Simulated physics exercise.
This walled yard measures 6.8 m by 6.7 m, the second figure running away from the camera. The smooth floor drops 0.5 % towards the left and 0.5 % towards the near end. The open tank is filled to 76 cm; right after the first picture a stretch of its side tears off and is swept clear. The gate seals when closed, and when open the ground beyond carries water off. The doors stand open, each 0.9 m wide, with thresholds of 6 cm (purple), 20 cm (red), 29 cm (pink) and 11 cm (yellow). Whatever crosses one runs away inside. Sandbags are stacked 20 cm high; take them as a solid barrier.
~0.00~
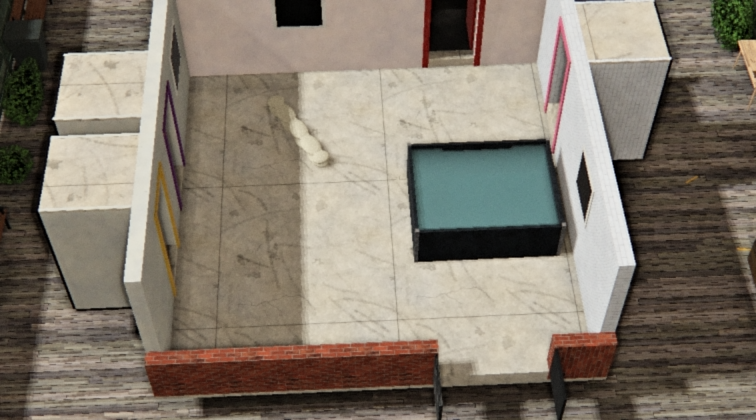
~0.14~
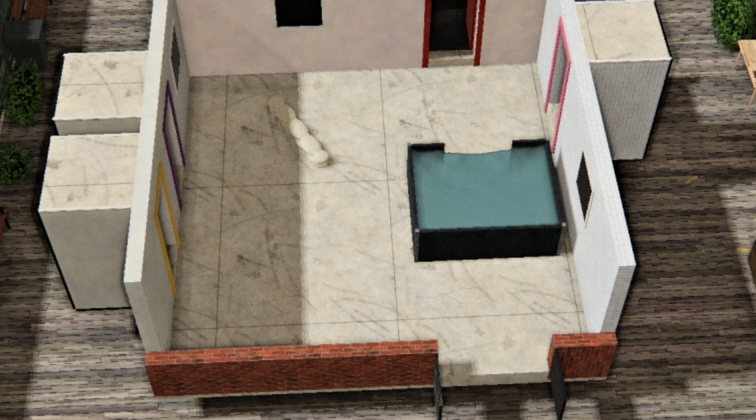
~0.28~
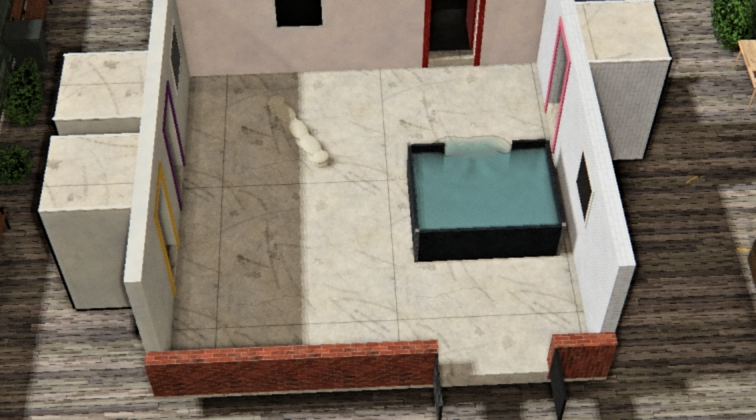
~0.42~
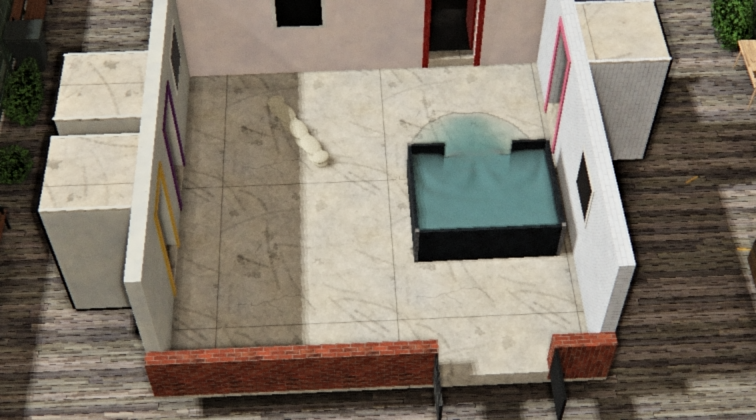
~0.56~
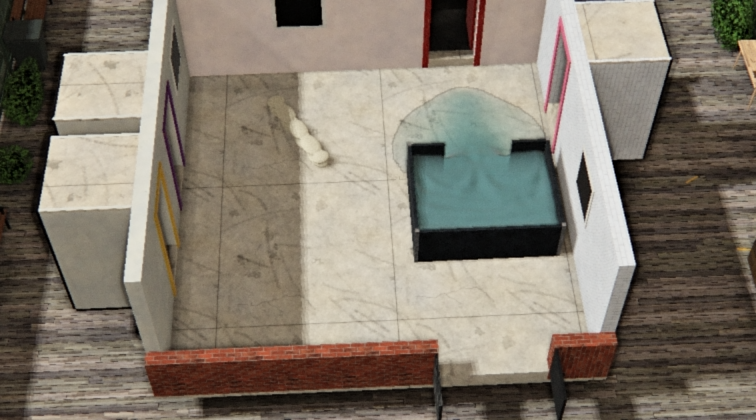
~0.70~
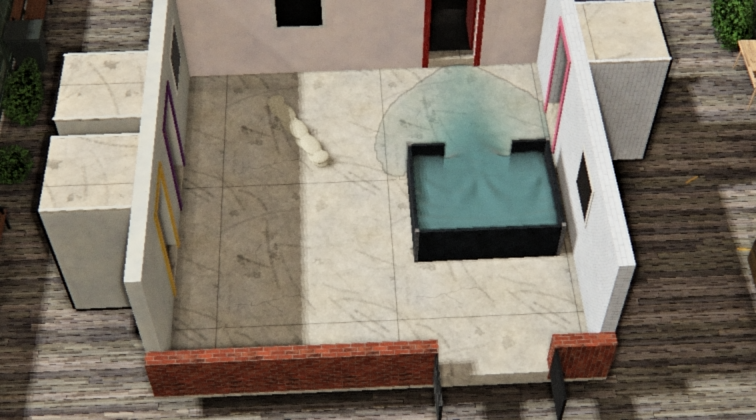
In a walled yard, water pours from the open tank's far side and spreads outward.
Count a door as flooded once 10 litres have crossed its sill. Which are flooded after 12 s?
Door by door: At the purple door it stays under the limit; at the red door it passes the limit; at the pink door it stays under the limit; at the yellow door it stays under the limit.
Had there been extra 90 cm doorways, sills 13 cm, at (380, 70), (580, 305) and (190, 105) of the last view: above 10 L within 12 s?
In that order: Above, not over, above.
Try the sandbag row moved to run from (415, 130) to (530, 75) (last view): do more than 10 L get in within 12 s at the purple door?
Then: Purple above.
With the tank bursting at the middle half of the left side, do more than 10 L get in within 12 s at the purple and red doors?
Then: Purple above, red under.
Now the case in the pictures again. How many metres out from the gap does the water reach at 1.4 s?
About 3.6 m.
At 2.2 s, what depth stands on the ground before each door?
In cm: Purple 0, red 37, pink 9, yellow 0.
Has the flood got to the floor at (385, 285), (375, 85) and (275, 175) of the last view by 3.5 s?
In turn: Not reached, flooded, not reached.
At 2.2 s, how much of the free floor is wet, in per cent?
Some 25 per cent of it.
After 1.4 s water covers 20 % of the floor and is deepest (52 cm) near (528, 64); purple door not reached, red door 40 cm at the sill, 62 L in, pink door 10 cm at the sill, 0 L in, yellow door not reached.
After 2.2 s water covers 25 % of the floor and is deepest (40 cm) near (447, 74); purple door not reached, red door 37 cm at the sill, 136 L in, pink door 9 cm at the sill, 0 L in, yellow door not reached.
After 3.5 s water covers 35 % of the floor and is deepest (30 cm) near (191, 77); purple door not reached, red door 24 cm at the sill, 197 L in, pink door 16 cm at the sill, 0 L in, yellow door not reached.
After 7.0 s water covers 85 % of the floor and is deepest (20 cm) near (292, 114); purple door 6 cm at the sill, 0 L in, red door 13 cm at the sill, 207 L in, pink door 12 cm at the sill, 0 L in, yellow door 4 cm at the sill, 0 L in.
After 12.0 s water covers 95 % of the floor and is deepest (12 cm) near (170, 375); purple door 4 cm at the sill, 1 L in, red door 9 cm at the sill, 208 L in, pink door 7 cm at the sill, 0 L in, yellow door 3 cm at the sill, 0 L in.
